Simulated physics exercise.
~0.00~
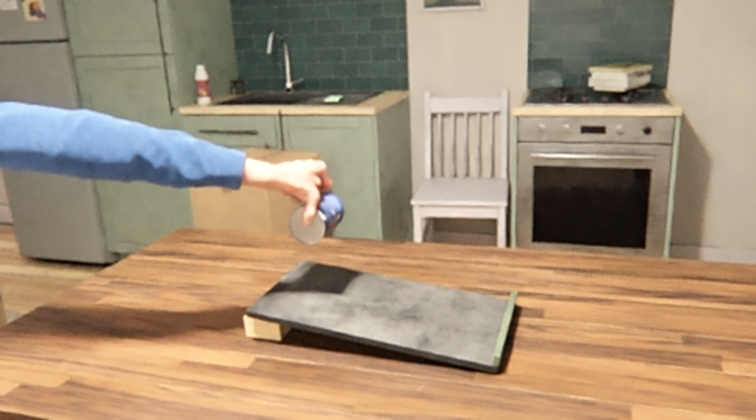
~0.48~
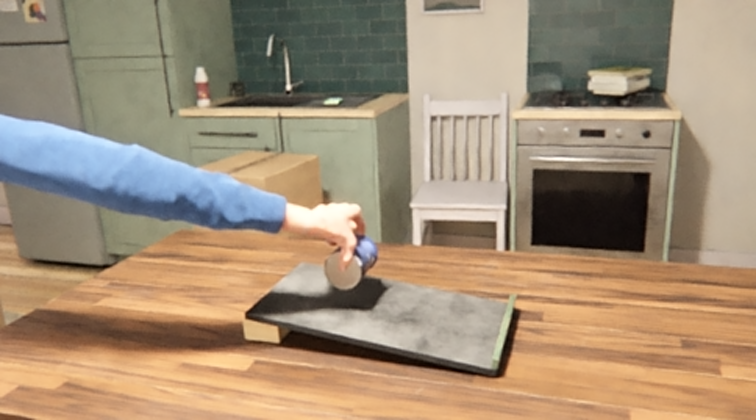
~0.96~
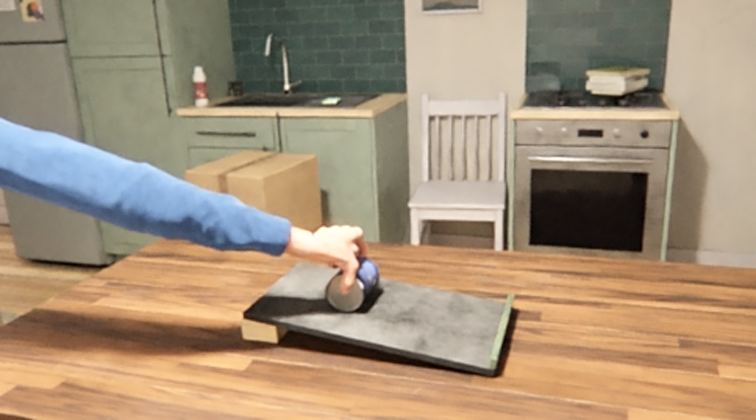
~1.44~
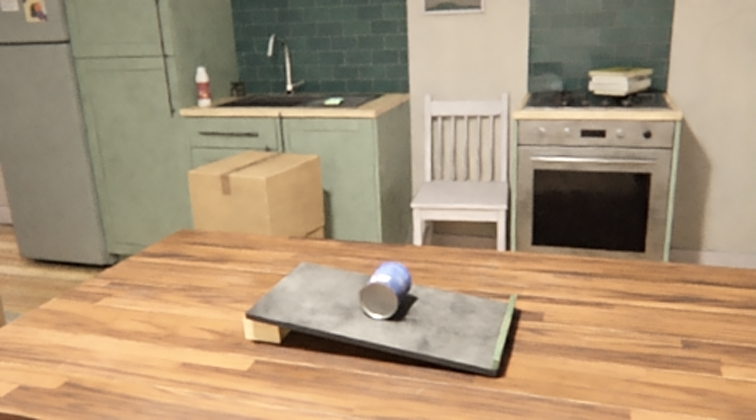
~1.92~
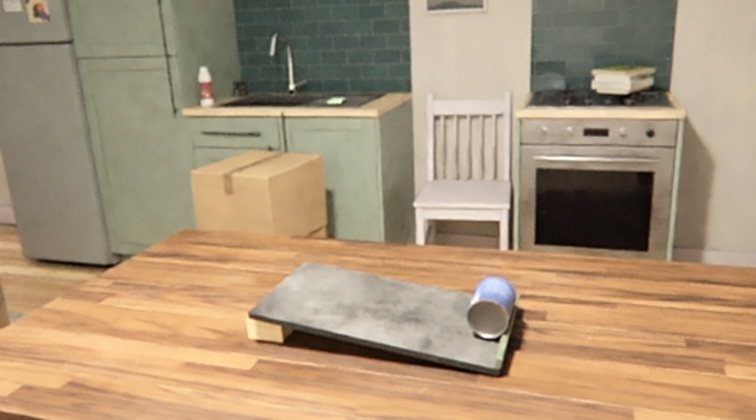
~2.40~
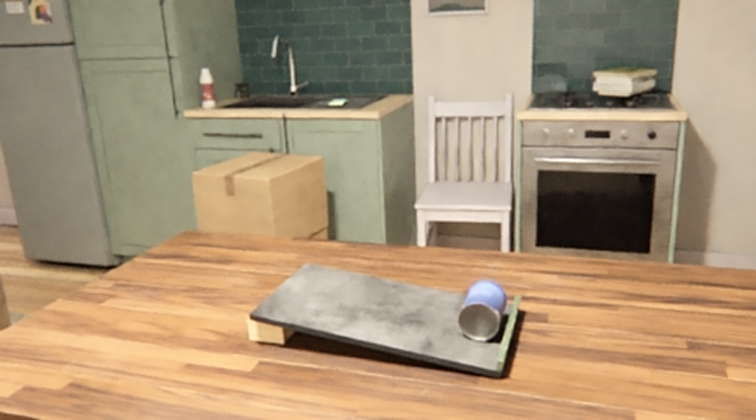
At the start, a hand in a blue sleeve holds a blue tin on its side above a dark sloping board on a wooden kitchen table. The hand moves right and lowers the tin onto the upper part of the board. It then lets go and withdraws to the left, out of view, as the tin begins rolling right. The tin rolls down the slope to the green strip at the board's lower edge. It shifts back slightly to the left and ends lying on its side near that strip, still on the board.
